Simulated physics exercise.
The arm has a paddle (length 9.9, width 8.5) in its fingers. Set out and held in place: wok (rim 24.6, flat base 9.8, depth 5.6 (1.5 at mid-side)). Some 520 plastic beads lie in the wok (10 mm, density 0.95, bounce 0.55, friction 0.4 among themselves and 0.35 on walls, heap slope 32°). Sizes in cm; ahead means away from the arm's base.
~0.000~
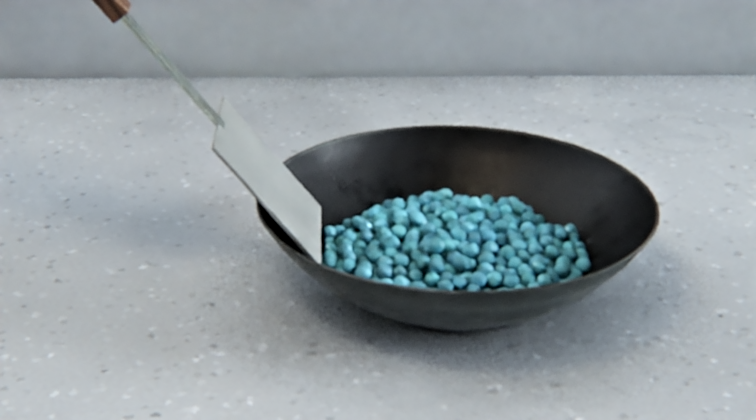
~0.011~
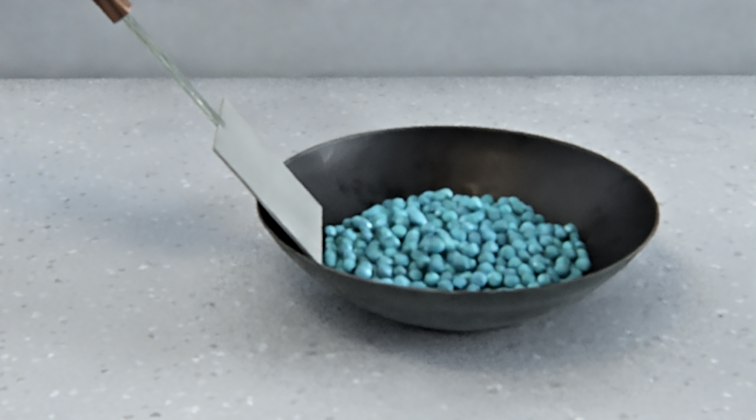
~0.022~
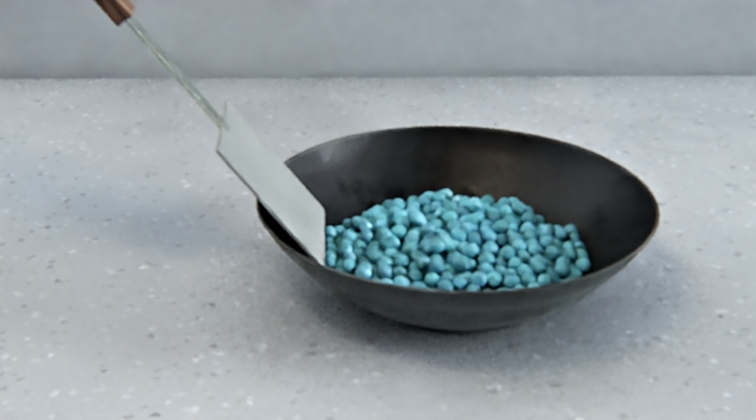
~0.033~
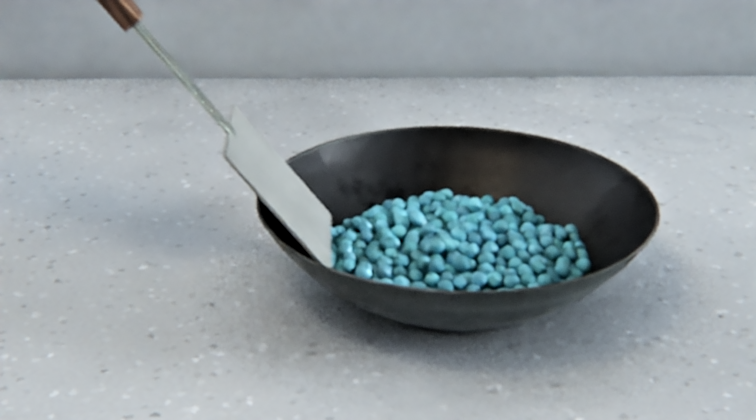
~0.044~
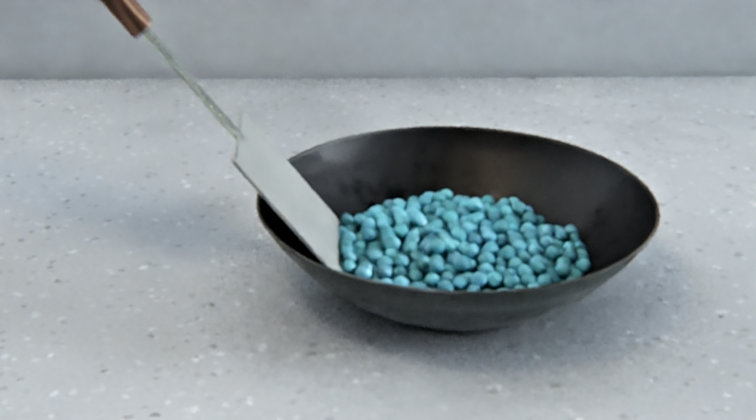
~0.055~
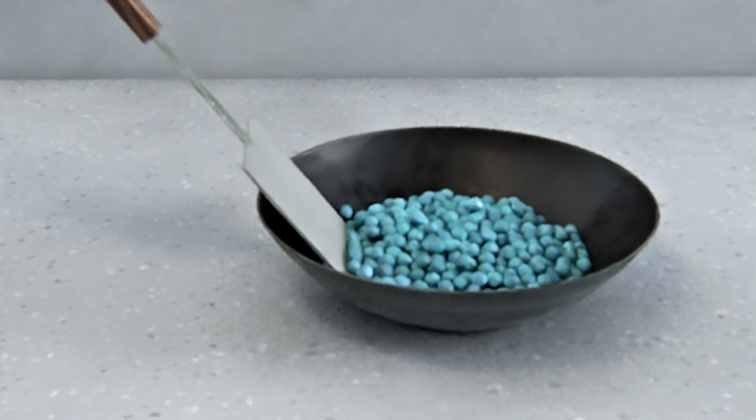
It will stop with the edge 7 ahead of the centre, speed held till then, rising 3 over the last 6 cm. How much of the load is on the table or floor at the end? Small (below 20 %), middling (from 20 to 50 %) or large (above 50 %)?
Answer: Small; below 20 % of the plastic beads finish on the table or floor.
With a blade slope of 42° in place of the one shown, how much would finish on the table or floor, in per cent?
Then about 5 per cent.
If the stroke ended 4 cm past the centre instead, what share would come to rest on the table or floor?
In that case some 0 per cent.
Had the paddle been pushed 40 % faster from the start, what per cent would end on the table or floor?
It would be near 15 per cent.
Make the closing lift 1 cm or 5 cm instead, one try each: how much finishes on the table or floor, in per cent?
About 5 and 5 per cent.
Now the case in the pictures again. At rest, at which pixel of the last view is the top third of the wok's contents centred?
At about (573, 230).
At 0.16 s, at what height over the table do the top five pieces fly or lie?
Roughly 4 cm.
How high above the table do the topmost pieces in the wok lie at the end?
About 6.0 cm.
By 0.16 s, sloping 52°, highest piece 4 above the table; 523 in the wok.
By 0.27 s, sloping 52°, highest piece 6 above the table; 523 in the wok.
By 0.52 s, sloping 52°, highest piece 7 above the table; 504 in the wok, 16 on the table or floor, 3 on the blade or in flight.
By 1.58 s, sloping 52°, highest piece 6 above the table; 504 in the wok, 19 on the table or floor.
Final count, 504 in the wok, 19 on the table or floor. That is 4 % on the table or floor.
